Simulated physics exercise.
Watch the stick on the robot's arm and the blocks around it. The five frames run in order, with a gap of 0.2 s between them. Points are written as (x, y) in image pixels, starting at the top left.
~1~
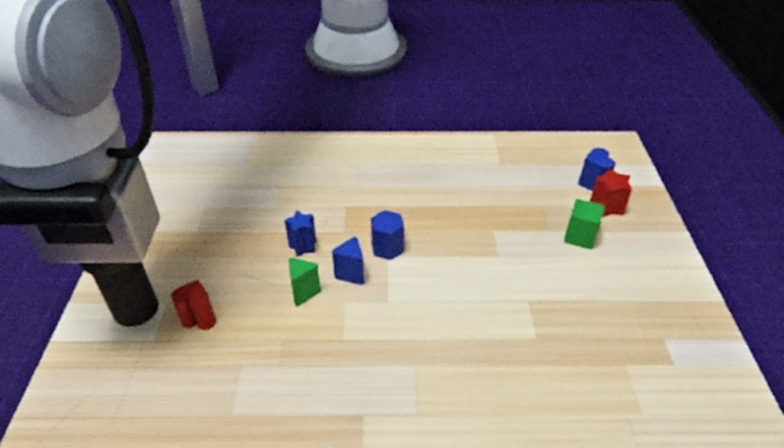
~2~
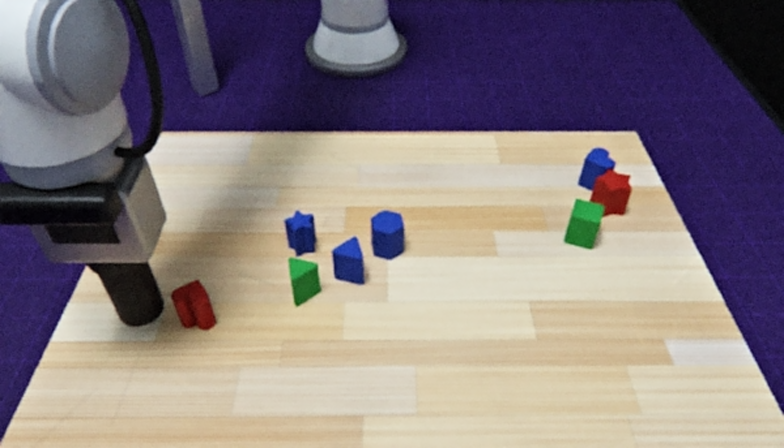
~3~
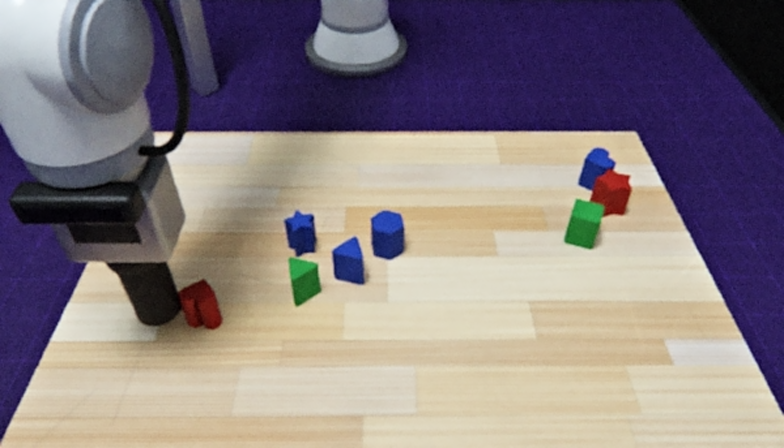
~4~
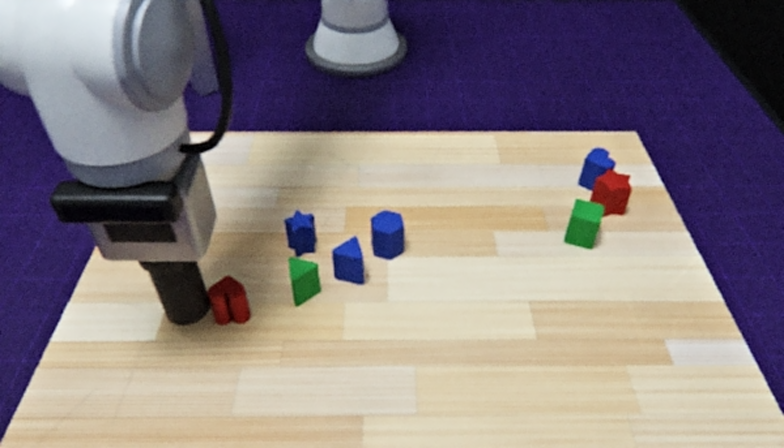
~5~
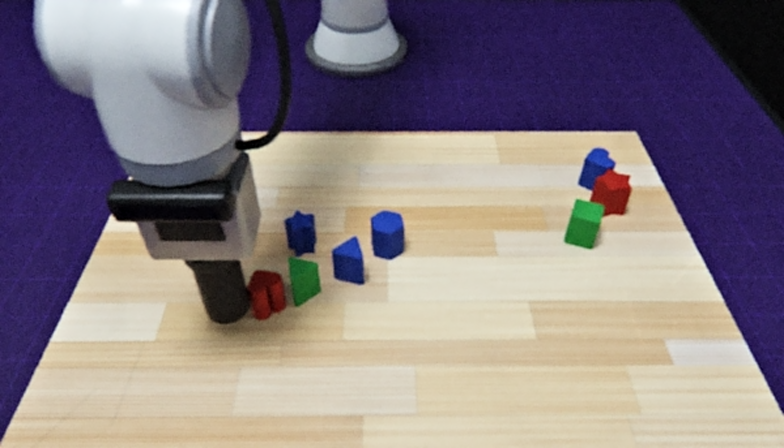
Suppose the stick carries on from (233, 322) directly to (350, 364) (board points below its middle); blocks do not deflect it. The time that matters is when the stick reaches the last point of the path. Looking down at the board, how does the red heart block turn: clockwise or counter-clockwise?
Answer: Against the clock.
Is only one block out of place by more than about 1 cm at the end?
Yes, that is how it ends up.
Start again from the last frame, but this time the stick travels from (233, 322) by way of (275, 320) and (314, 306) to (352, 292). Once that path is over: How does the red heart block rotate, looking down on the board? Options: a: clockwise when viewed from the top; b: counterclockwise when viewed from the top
Letter b.
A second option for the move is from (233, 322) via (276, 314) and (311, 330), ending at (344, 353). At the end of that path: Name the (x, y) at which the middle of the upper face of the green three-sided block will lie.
Expect it around (326, 255).
The first path, step by step. One third of the way, stick (268, 321); red heart block (280, 281), turned 70° anticlockwise.
Two thirds of the way, stick (308, 335); red heart block (280, 281), turned 70° anticlockwise.
At the end, stick (349, 349); red heart block (280, 281), turned 70° anticlockwise; green three-sided block unmoved.
